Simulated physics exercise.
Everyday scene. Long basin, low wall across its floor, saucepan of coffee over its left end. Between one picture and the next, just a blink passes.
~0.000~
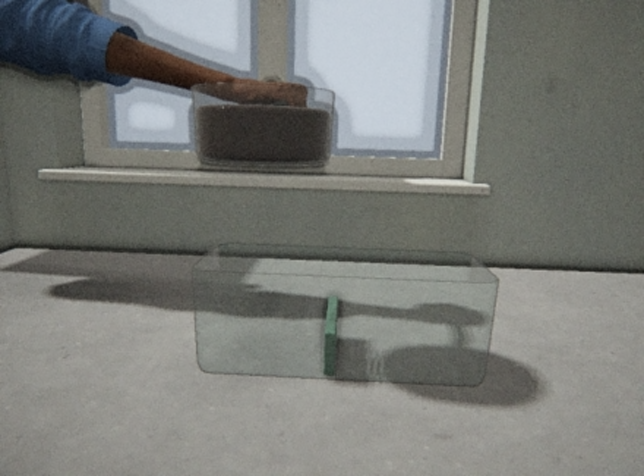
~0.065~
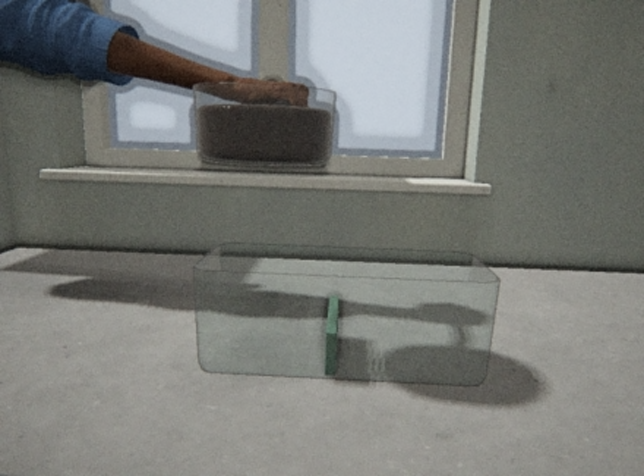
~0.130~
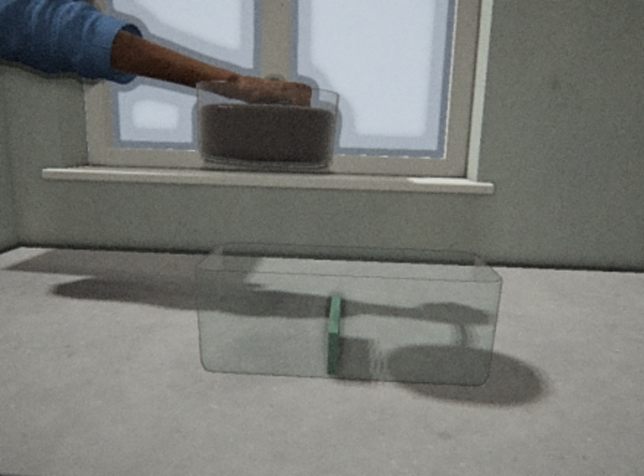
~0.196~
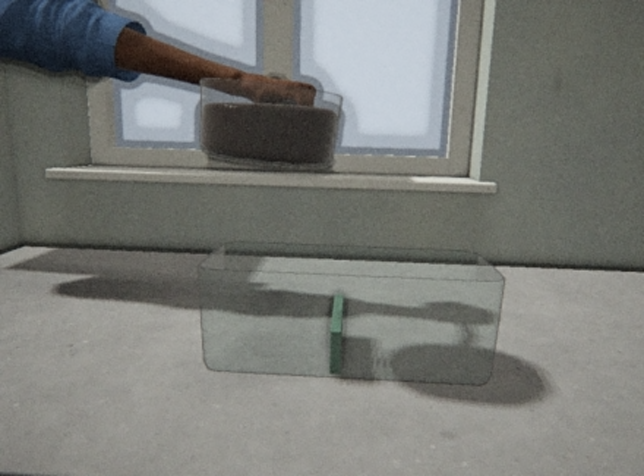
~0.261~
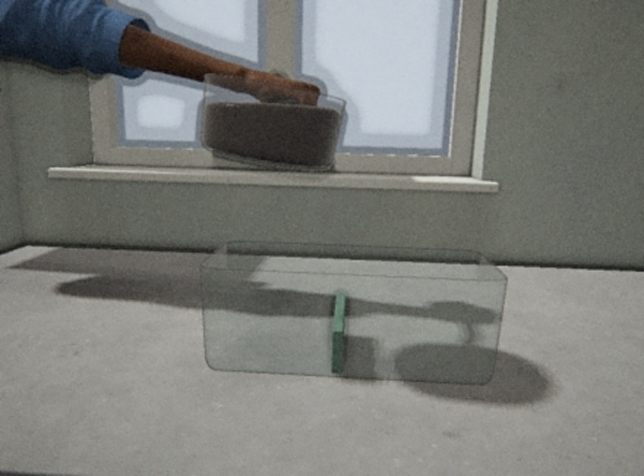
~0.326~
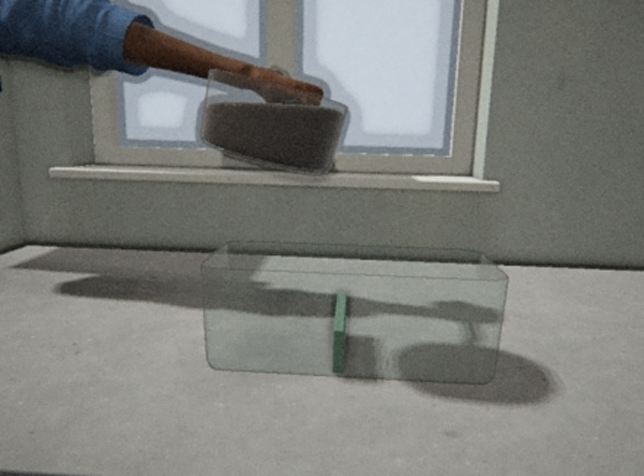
Hand slowly tilting a clear container of dark brown liquid rightward above a long transparent basin with a low green divider.
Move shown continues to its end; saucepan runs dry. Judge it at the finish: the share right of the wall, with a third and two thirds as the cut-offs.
At the finish, the right of the wall has over two thirds.
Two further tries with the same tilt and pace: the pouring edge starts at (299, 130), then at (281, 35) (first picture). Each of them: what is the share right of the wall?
First try: About 65 %; second try: About 65 %.
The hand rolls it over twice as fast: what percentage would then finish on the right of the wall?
About 85 %.
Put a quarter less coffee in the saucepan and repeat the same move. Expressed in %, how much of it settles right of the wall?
It works out near 95 percent.
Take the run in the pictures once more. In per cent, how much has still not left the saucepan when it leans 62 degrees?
Remaining fraction: Approx. 60 %.
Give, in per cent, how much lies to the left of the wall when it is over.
Near 5 in a hundred.
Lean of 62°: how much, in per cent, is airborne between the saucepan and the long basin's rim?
That comes to near 30 percent.
A moment on, the saucepan is tipped part way and 60 per cent is still to pour, 0 is left of the wall and 11 right of it.
Next, the saucepan is tipped on its side and 13 per cent is still to pour, 2 is left of the wall and 74 right of it.
Then the saucepan is tipped right over and 1 per cent is still to pour, 5 is left of the wall and 91 right of it.
Later the saucepan is tipped right over and 0 per cent is still to pour, 7 is left of the wall and 93 right of it.
In the end 7 per cent lies left of the wall, 93 right of it and 1 outside.
